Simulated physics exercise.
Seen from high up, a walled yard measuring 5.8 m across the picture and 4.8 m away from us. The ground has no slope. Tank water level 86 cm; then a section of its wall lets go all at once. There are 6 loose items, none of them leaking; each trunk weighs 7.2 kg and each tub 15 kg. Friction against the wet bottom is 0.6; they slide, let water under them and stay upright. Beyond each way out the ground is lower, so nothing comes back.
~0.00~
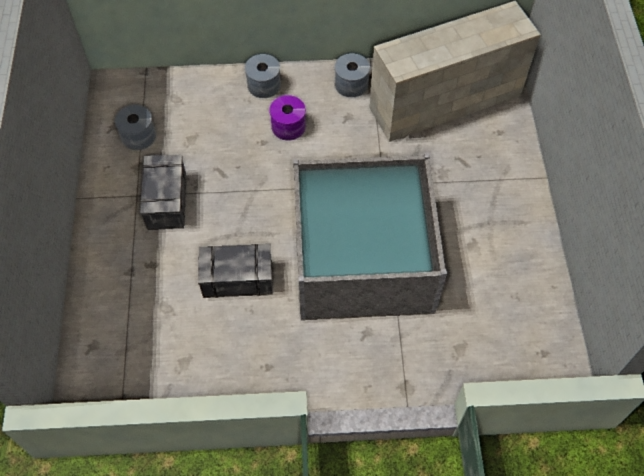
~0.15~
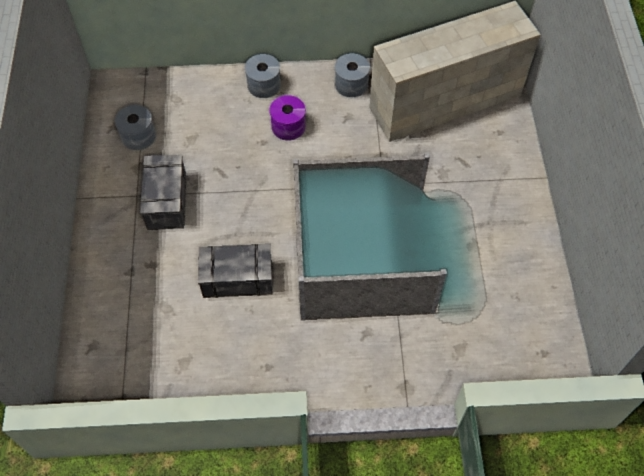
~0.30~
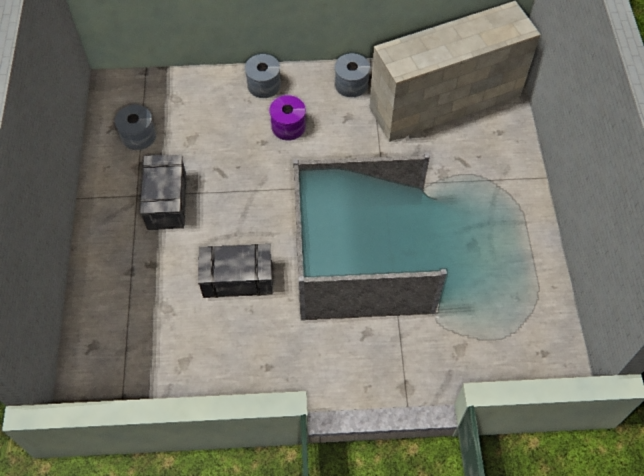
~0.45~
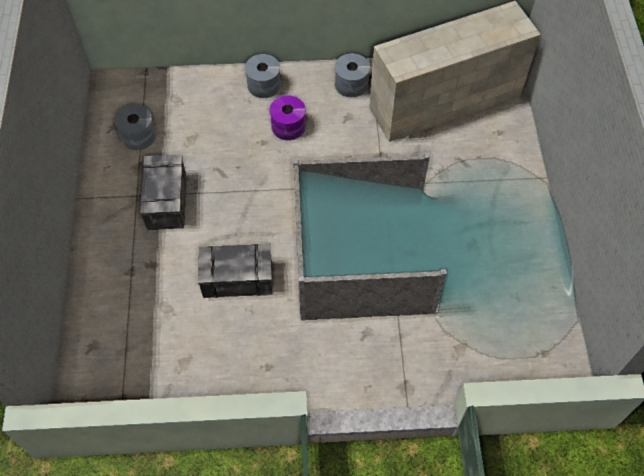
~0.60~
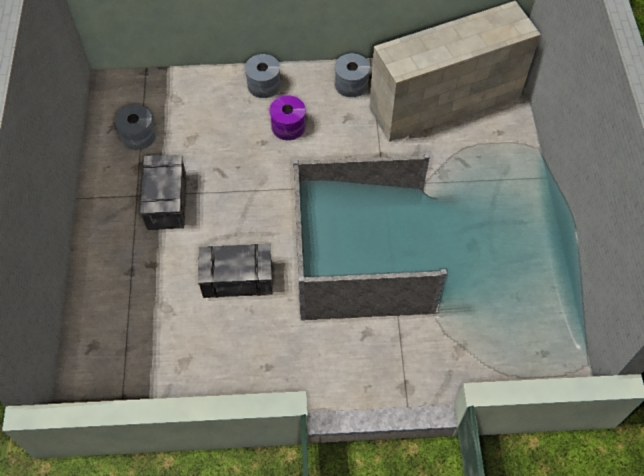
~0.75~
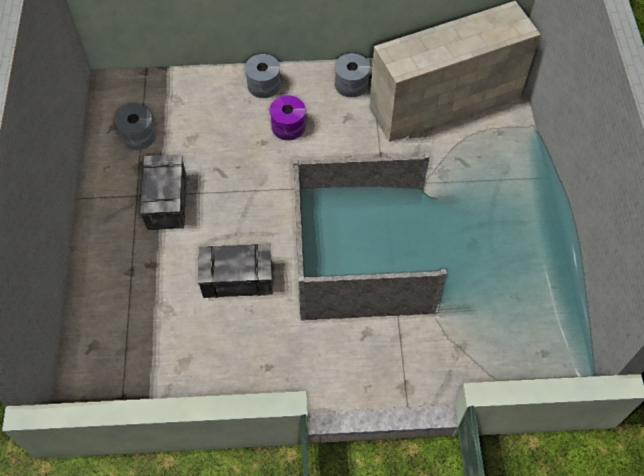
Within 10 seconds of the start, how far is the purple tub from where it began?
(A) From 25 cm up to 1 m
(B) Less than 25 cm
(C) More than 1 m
Less than 25 cm (B).
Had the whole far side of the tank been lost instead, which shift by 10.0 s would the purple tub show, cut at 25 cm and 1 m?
With that failure, the purple tub lands a long way off.
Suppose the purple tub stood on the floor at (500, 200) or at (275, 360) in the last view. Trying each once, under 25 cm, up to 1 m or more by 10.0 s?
Run one, it gets swept far; run two, it gets swept far.
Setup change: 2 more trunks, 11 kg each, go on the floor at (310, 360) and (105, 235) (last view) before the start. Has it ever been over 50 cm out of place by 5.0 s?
Well, the first is higher and the second lower.
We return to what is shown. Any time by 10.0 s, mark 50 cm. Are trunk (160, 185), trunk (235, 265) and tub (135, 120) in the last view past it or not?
In turn: More, over, short of it.
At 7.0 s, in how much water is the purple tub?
Roughly 3 cm.
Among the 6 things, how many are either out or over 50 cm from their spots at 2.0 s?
By that point, 0.
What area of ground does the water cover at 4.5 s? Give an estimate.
I'd put it close to 24 m2.
After 2.0 s the purple tub is near (288, 109), 0.0 m from its start, aground; 0 of 6 are out; 0 afloat.
After 4.5 s the purple tub is near (288, 109), 0.0 m from its start, aground; 0 of 6 are out; 1 afloat.
After 7.0 s the purple tub is near (288, 109), 0.0 m from its start, aground; 0 of 6 are out; 2 afloat.
After 10.0 s the purple tub is near (288, 109), 0.0 m from its start, aground; 0 of 6 are out; 2 afloat.
